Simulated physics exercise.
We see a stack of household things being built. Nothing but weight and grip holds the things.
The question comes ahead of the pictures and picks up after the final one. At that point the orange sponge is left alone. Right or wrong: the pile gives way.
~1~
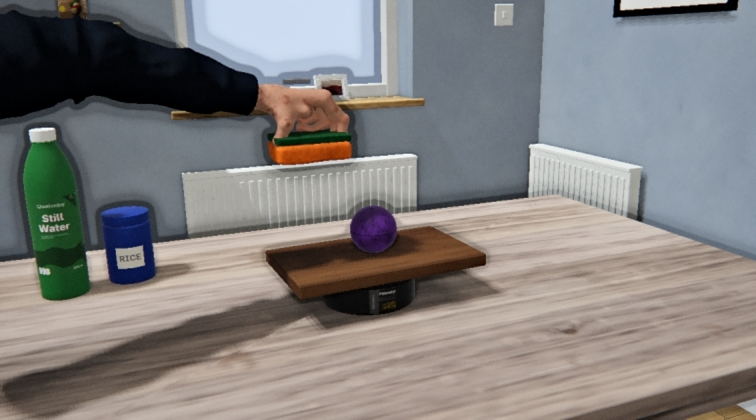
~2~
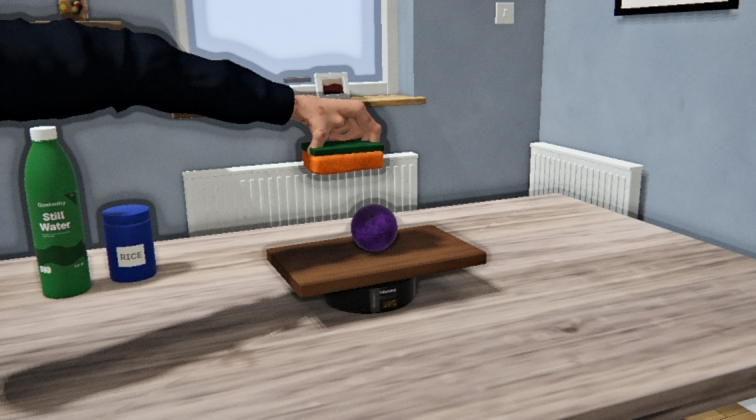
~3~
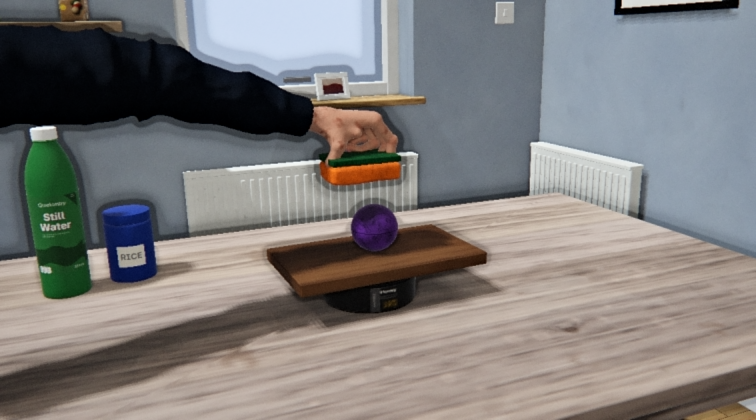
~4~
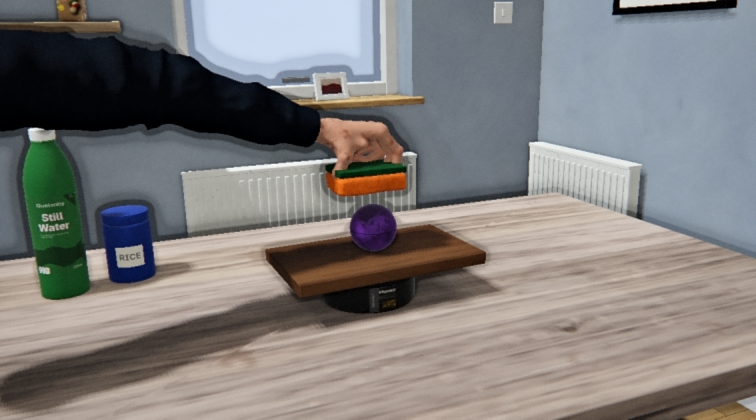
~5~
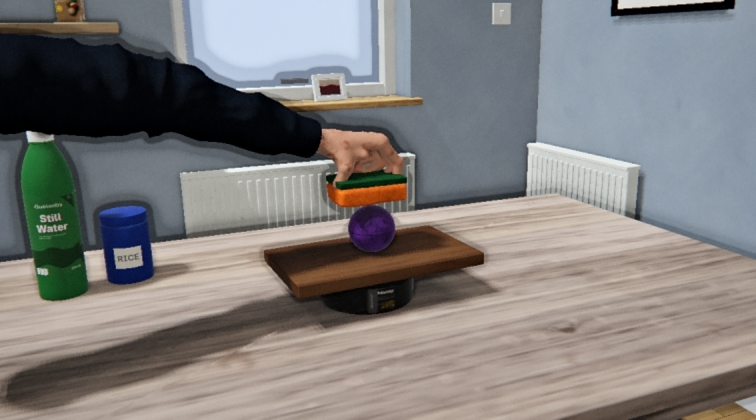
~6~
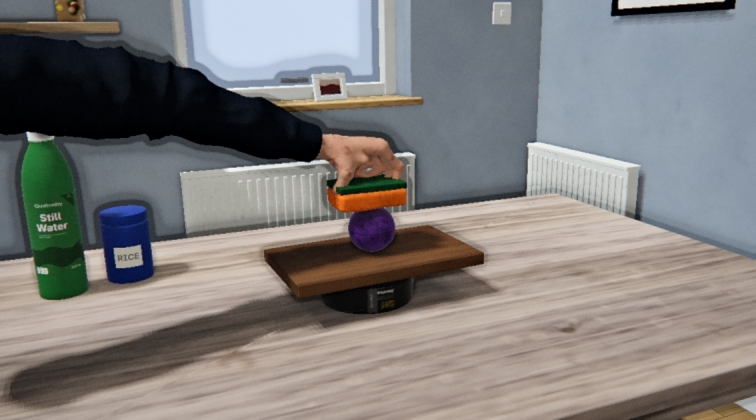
Right.
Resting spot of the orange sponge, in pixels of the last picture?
In the final view it sits at roughly (312, 225).
Then, 0.50 s on from there, orange sponge now fallen.
Then, 1.10 s on from there, nothing new.
Then, 2.10 s on from there, orange sponge resting near (313, 225).
In the end, fallen, orange sponge; the other 5 unmoved. At the end, from the last picture's camera, orange sponge near (313, 225). The pile gives way.
